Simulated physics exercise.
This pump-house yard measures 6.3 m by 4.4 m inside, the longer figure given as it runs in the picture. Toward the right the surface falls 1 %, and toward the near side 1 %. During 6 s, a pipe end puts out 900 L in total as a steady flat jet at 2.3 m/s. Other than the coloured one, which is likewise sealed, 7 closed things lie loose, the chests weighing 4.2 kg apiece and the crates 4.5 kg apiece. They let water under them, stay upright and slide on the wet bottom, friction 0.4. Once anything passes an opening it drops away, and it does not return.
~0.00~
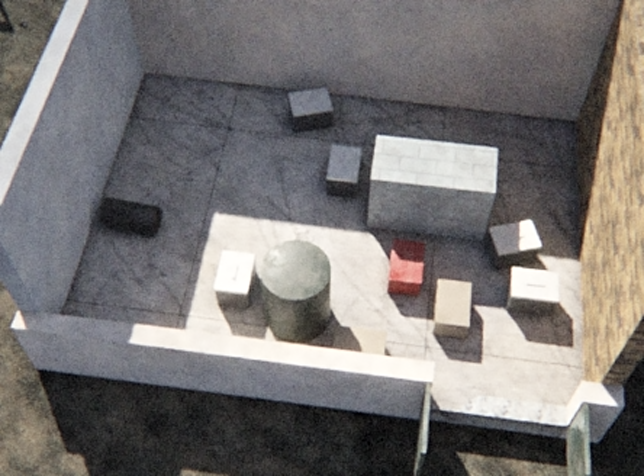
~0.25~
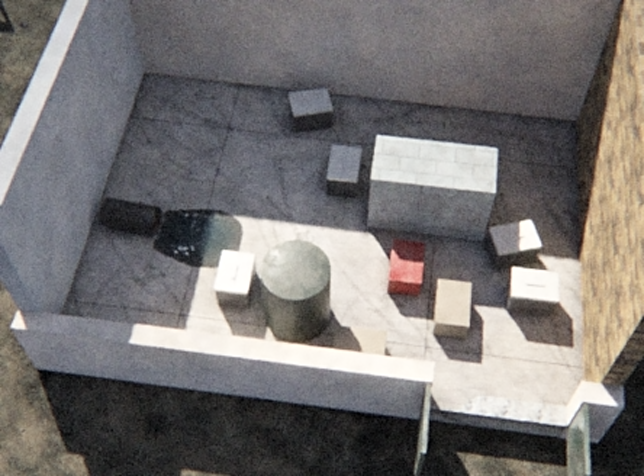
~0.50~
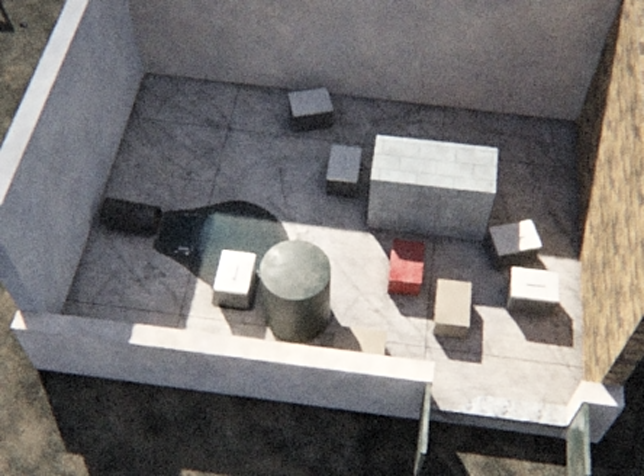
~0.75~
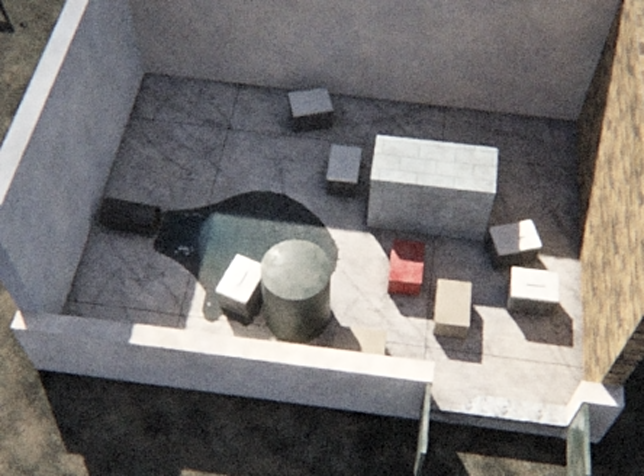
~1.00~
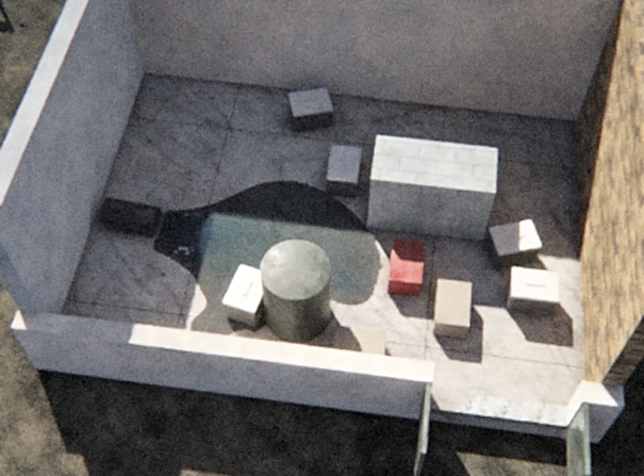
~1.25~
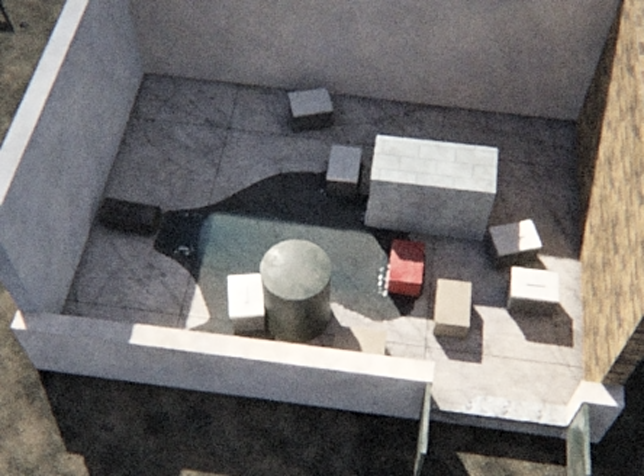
We see a walled yard with scattered boxes as dark water spreads rightward from the left side, passing behind a round tank and reaching a still red crate, while a white box beside the tank turns and shifts slightly nearer.
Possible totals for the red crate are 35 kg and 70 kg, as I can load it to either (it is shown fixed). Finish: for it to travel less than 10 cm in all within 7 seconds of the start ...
... only the high load suffices.
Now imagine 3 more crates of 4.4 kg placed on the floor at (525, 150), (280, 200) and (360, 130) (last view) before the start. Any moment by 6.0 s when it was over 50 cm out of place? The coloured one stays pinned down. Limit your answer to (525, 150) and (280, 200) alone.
Respectively inside that and beyond that.
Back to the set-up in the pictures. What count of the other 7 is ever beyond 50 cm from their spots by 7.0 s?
5.
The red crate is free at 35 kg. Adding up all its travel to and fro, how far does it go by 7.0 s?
About 120 cm.
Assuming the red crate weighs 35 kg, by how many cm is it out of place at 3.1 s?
I'd put it at about 20 cm.
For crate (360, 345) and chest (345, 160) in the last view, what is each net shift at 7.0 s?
Log: Item 1 washed out, item 2 300 cm.
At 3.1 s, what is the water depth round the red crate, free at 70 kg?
Something like 7 centimetres.
After 1.8 s the red crate would be 0 cm from its start with 35 kg and 0 cm from its start with 70 kg; 6 cm of water round it then.
After 3.1 s the red crate would be 17 cm from its start with 35 kg and 0 cm from its start with 70 kg; 7 cm of water round it then.
After 4.9 s the red crate would be 57 cm from its start with 35 kg and 0 cm from its start with 70 kg; 7 cm of water round it then.
After 7.0 s the red crate would be 111 cm from its start with 35 kg and 0 cm from its start with 70 kg; 7 cm of water round it then.
